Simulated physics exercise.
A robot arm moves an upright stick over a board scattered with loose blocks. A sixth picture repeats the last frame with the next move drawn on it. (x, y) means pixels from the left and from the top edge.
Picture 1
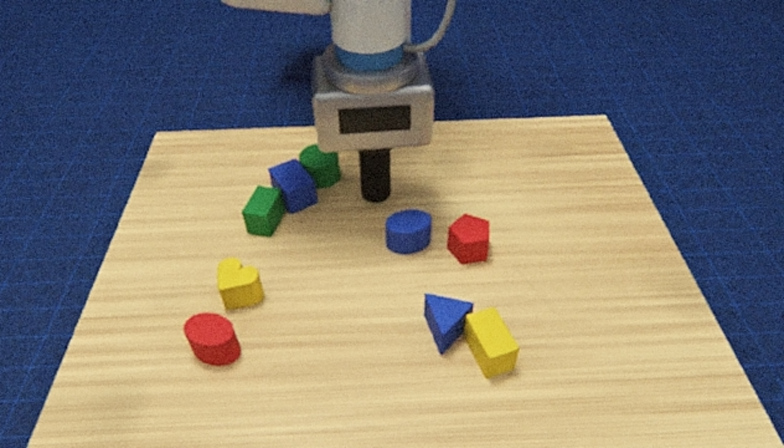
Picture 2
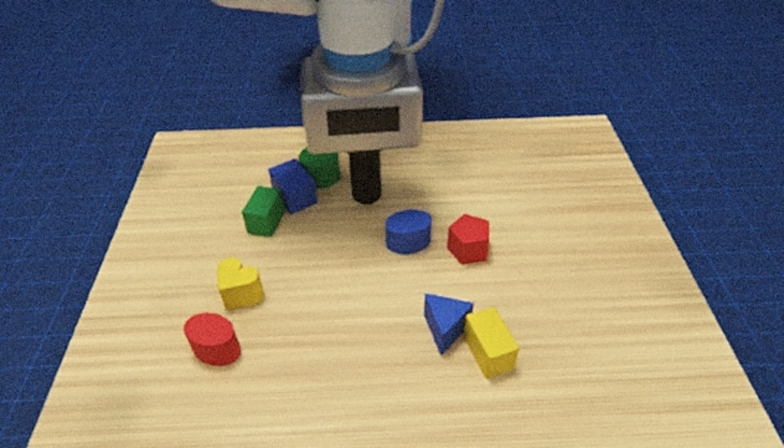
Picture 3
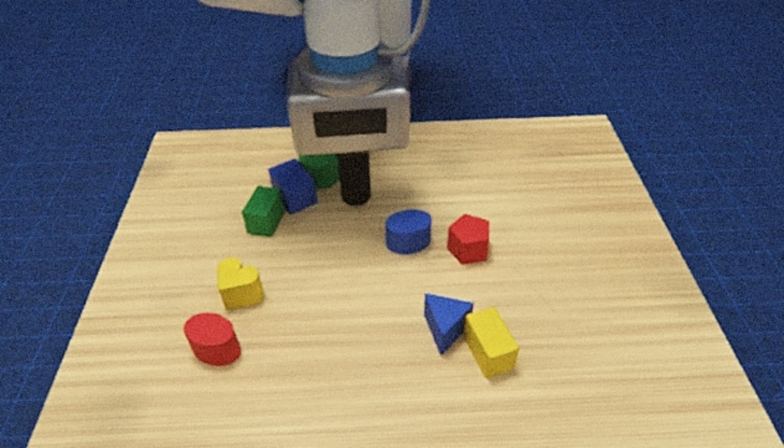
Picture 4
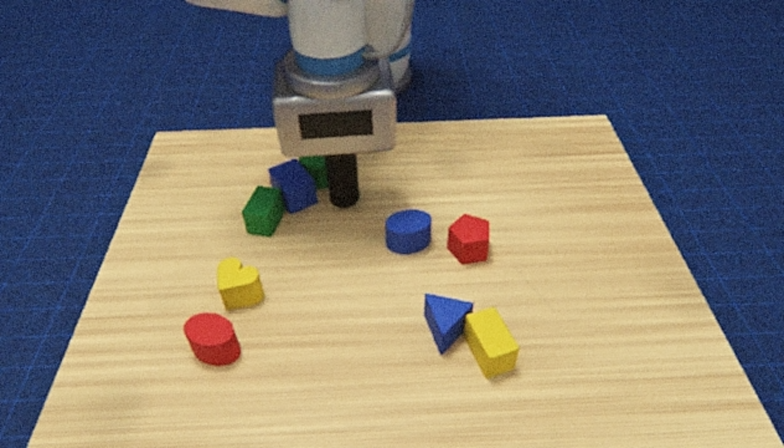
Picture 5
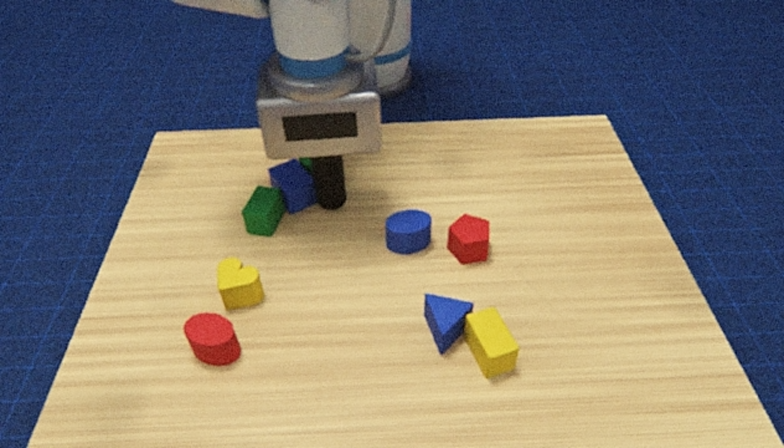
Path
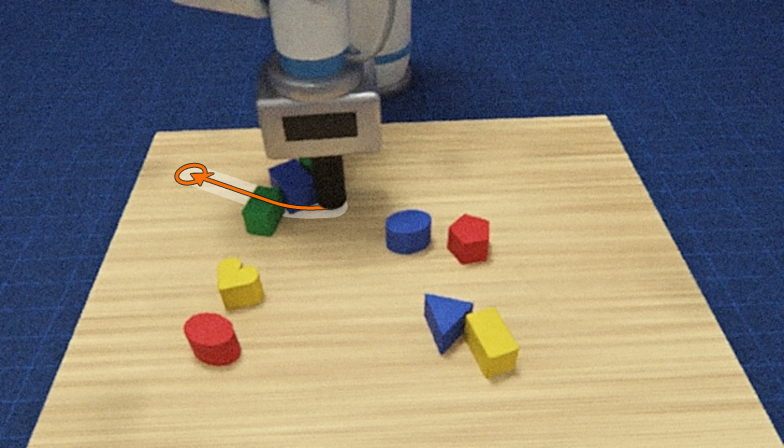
On a wooden board, a robot arm moves its black stick left toward a blue block.
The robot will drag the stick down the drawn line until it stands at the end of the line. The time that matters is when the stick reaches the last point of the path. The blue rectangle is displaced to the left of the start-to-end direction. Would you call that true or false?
False - the claim does not hold.
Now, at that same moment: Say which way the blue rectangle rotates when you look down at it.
It turns round clockwise.
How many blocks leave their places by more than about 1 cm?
Expect two.
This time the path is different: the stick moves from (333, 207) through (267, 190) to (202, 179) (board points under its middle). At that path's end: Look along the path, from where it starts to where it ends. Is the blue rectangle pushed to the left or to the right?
With start-to-end as forward, it shifts right.
The drawn path runs from (333, 207) by way of (279, 204) and (233, 189) to (191, 174).
The first path, step by step. One third of the way, stick at (276, 197); green rectangle at (251, 200), turned 40° anticlockwise; blue rectangle at (262, 161), turned 15° clockwise.
Two thirds of the way, stick at (231, 181); green rectangle at (246, 200), turned 60° anticlockwise; blue rectangle at (251, 147), turned 50° clockwise.
At the end, stick at (189, 167); green rectangle at (246, 200), turned 60° anticlockwise; blue rectangle at (251, 147), turned 55° clockwise; green circle not moved.
